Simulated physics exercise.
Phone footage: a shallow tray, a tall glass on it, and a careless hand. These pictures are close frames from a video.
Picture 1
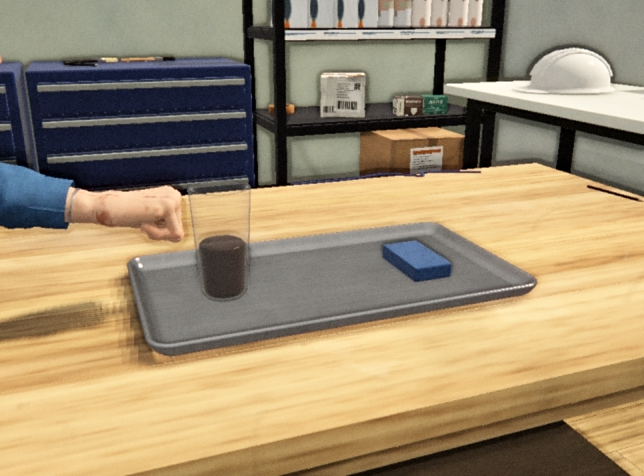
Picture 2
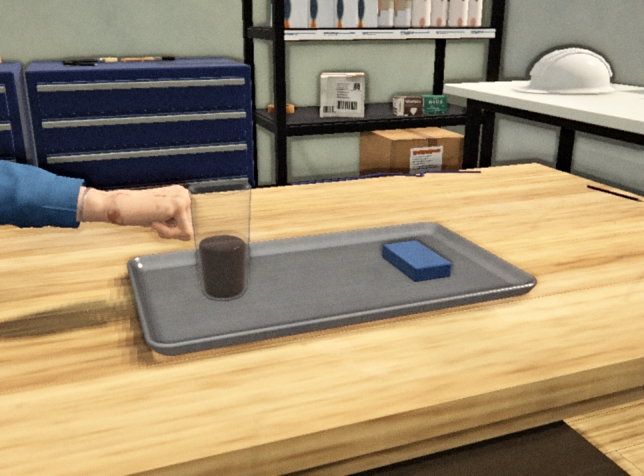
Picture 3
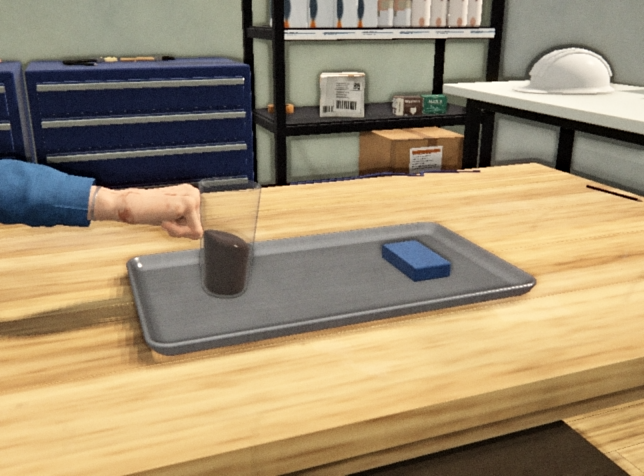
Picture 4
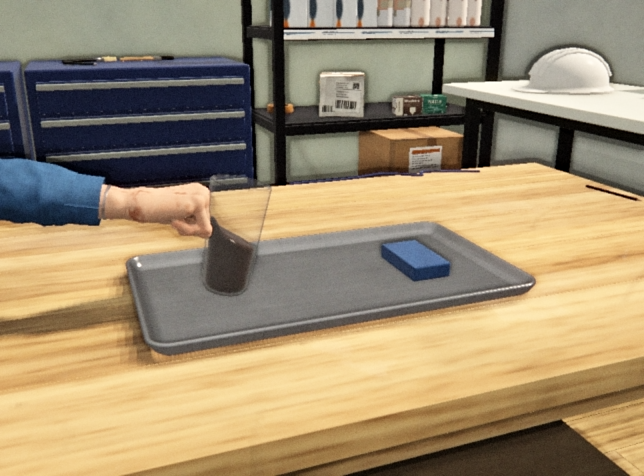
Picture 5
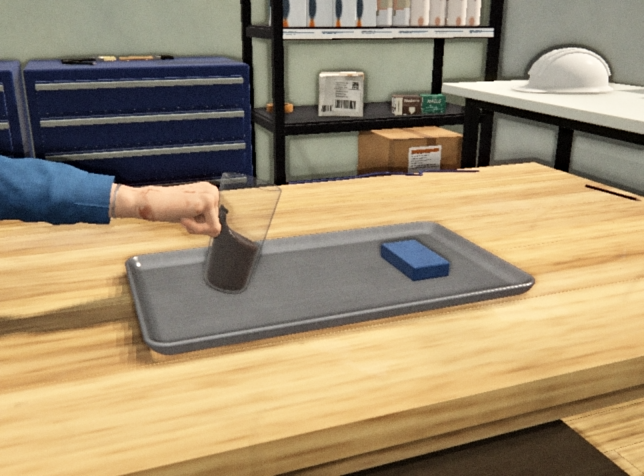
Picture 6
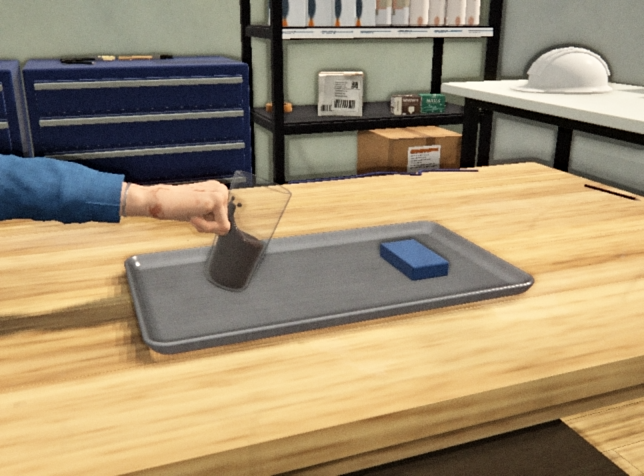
The footage shows a hand in a blue sleeve pushing against a tall glass of dark liquid on a gray tray, tilting it steadily to the right while a blue block sits further along the tray.
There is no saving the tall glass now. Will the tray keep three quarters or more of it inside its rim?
Tray keeps over three quarters.
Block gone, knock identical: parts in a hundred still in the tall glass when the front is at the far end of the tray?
50 %.
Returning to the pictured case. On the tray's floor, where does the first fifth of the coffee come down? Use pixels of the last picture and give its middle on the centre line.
Impact centre, mid-line: Approx. (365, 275).
A moment on, the tall glass lies on its side and 100 per cent is in the glass, 0 on the tray and 0 above or beyond its rim.
Next, the tall glass lies on its side and 73 per cent is in the glass, 20 on the tray and 7 above or beyond its rim.
Then the tall glass lies on its side and 37 per cent is in the glass, 40 on the tray and 24 above or beyond its rim.
Later the tall glass lies on its side and 20 per cent is in the glass, 74 on the tray and 6 above or beyond its rim.
In the end 94 per cent is held by tray and glass, 6 is off the tray.
